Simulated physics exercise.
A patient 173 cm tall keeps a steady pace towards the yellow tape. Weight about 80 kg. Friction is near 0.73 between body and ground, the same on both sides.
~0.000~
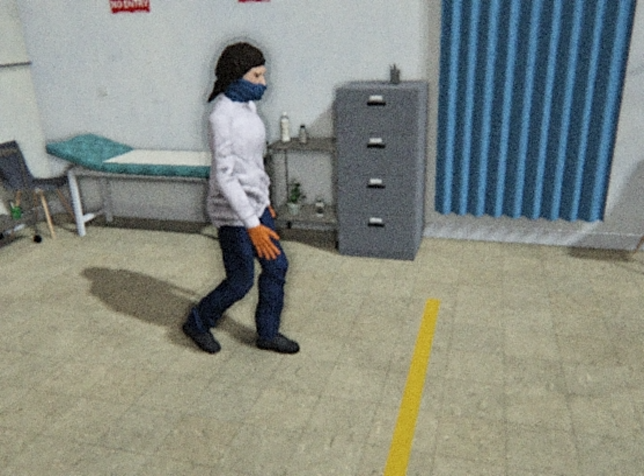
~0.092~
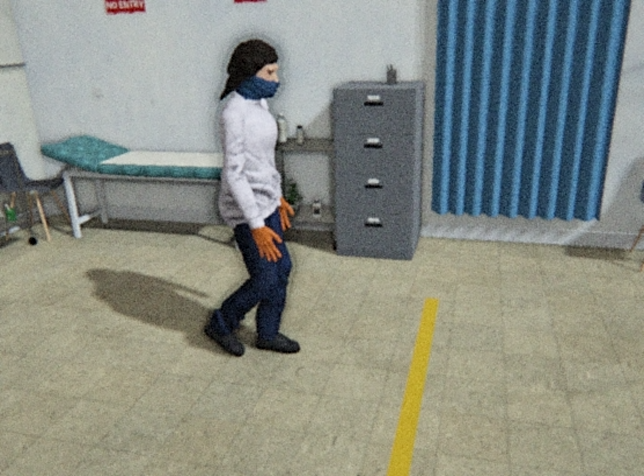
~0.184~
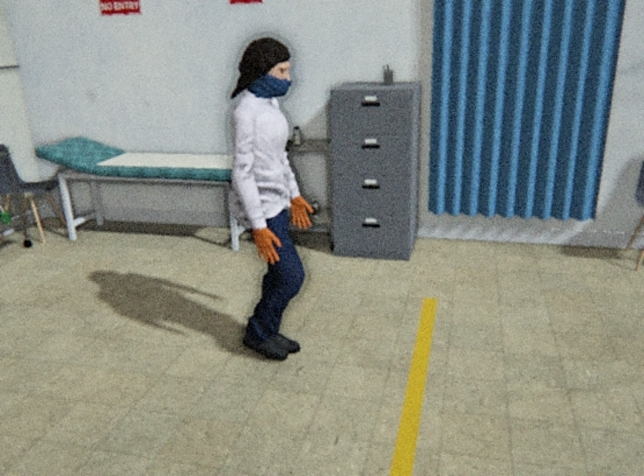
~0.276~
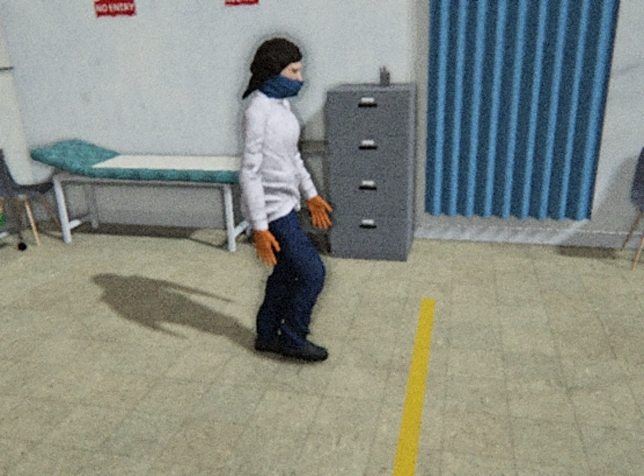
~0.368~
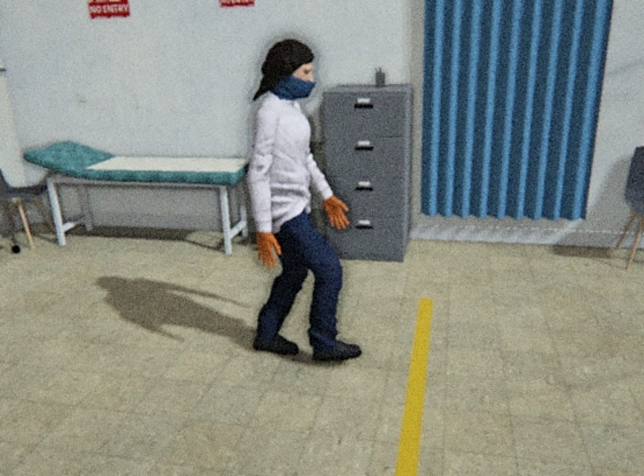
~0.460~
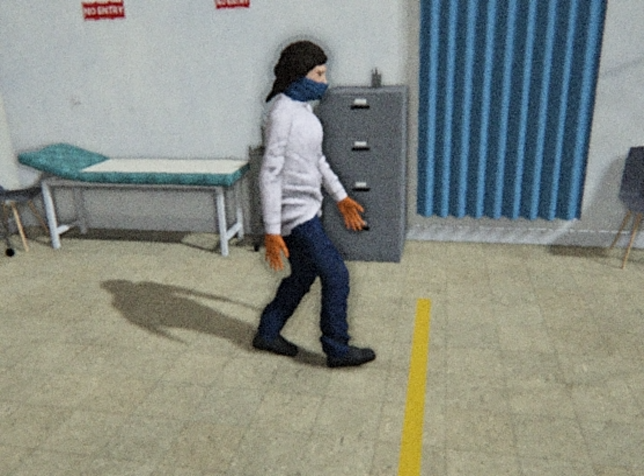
A person in a white shirt, blue face covering and orange gloves walked steadily to the right across a tiled room, past a bed and a grey filing cabinet, towards yellow tape on the floor.
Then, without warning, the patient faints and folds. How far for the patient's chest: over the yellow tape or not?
Here the patient's chest fails to pass the yellow tape.
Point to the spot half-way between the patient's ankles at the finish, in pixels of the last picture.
Near (301, 371).
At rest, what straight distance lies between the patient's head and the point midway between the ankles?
About 50 cm.
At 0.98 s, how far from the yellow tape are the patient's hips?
About 50 cm short of it.
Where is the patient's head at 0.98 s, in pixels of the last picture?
Near (407, 264).
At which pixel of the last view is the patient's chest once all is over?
Near (357, 347).
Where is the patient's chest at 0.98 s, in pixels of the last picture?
At about (357, 275).
After 0.73 s the patient's chest is 45 cm short of the yellow tape, near (332, 192) in the last picture's view.
After 0.98 s the patient's chest is 31 cm short of the yellow tape, near (357, 275) in the last picture's view; the patient's head 7 cm short of the yellow tape.
After 1.28 s the patient's chest is 18 cm short of the yellow tape, near (379, 340) in the last picture's view.
When all is still (2.1 s), patient's hips stop short of the yellow tape; patient's head stops short of the yellow tape; patient's chest stops short of the yellow tape.
